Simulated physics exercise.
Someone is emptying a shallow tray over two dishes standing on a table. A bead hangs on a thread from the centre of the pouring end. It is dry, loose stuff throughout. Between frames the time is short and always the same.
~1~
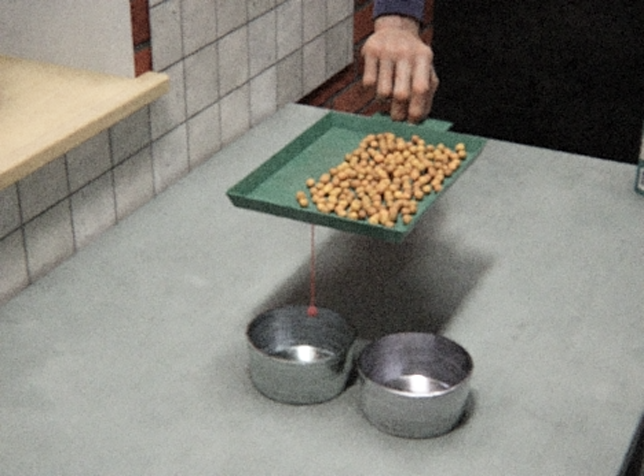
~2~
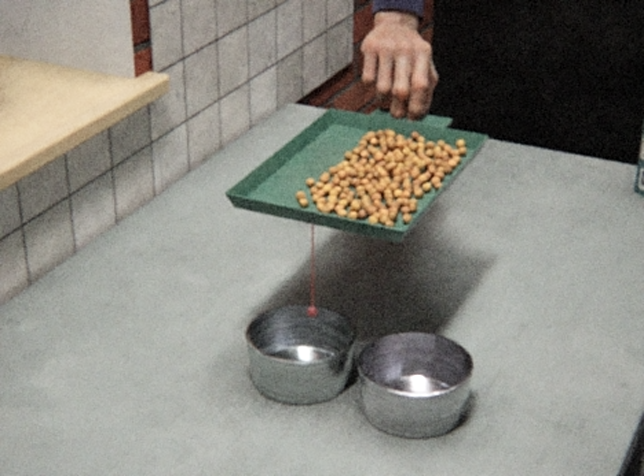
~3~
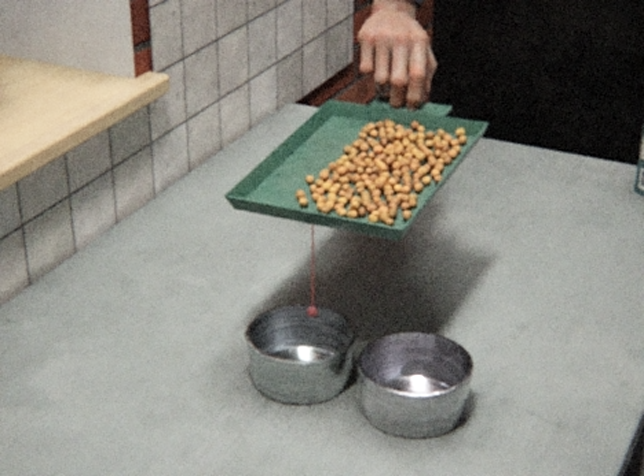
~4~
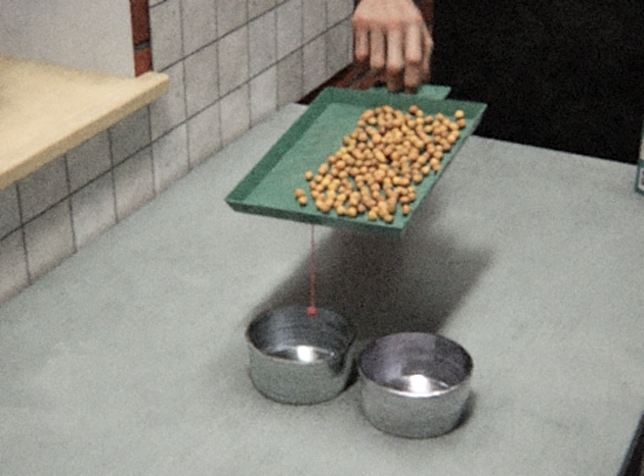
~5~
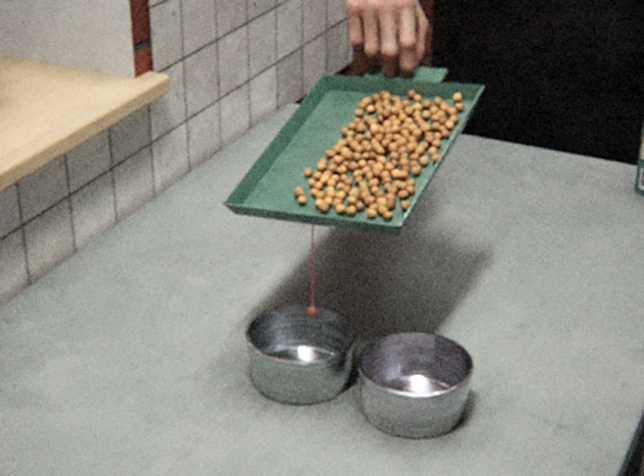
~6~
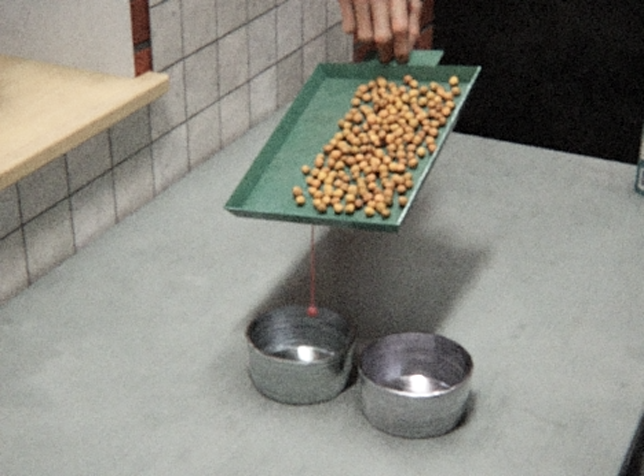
On a grey tabletop beside a tiled wall, a hand holds a green tray of roasted chickpeas above two metal dishes, with a red bead hanging on a thread from its front edge. The hand barely moves at first, then steadily raises the tray's back end, while the dishes stay still.
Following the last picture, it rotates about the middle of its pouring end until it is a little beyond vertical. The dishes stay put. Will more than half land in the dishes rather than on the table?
No.
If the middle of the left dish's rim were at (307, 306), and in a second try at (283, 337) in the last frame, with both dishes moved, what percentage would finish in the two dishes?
About 0 per cent, then about 40 per cent.
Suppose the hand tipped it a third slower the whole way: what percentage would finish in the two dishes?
Estimate: Some 20 %.
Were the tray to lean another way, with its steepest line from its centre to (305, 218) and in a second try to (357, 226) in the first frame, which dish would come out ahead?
So, first the left-side one, then the right-side one.
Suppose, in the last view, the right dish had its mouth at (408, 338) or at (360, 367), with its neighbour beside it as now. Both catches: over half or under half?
In order, they'd catch a minor share, and next a major share.
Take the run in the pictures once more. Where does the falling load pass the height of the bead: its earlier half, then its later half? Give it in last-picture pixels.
First around (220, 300), afterwards around (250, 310).
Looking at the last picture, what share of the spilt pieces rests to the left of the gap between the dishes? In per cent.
That comes to about 100 per cent of the pieces.
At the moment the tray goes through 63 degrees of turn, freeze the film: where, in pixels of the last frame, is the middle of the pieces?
The middle of the pieces lands at roughly (279, 191).
Soon after the last picture, tray tipped steeply; nearly all on the tray; a small part in the air.
A little later, tray tipped past a quarter turn; about a quarter on the tray; a small part in the left dish; about half outside both; about a quarter in the air.
Later still, tray tipped past a quarter turn; about a quarter in the left dish; about two thirds outside both.
At rest, tray tipped past a quarter turn; none in the right dish; about a quarter in the left dish; about two thirds outside both.
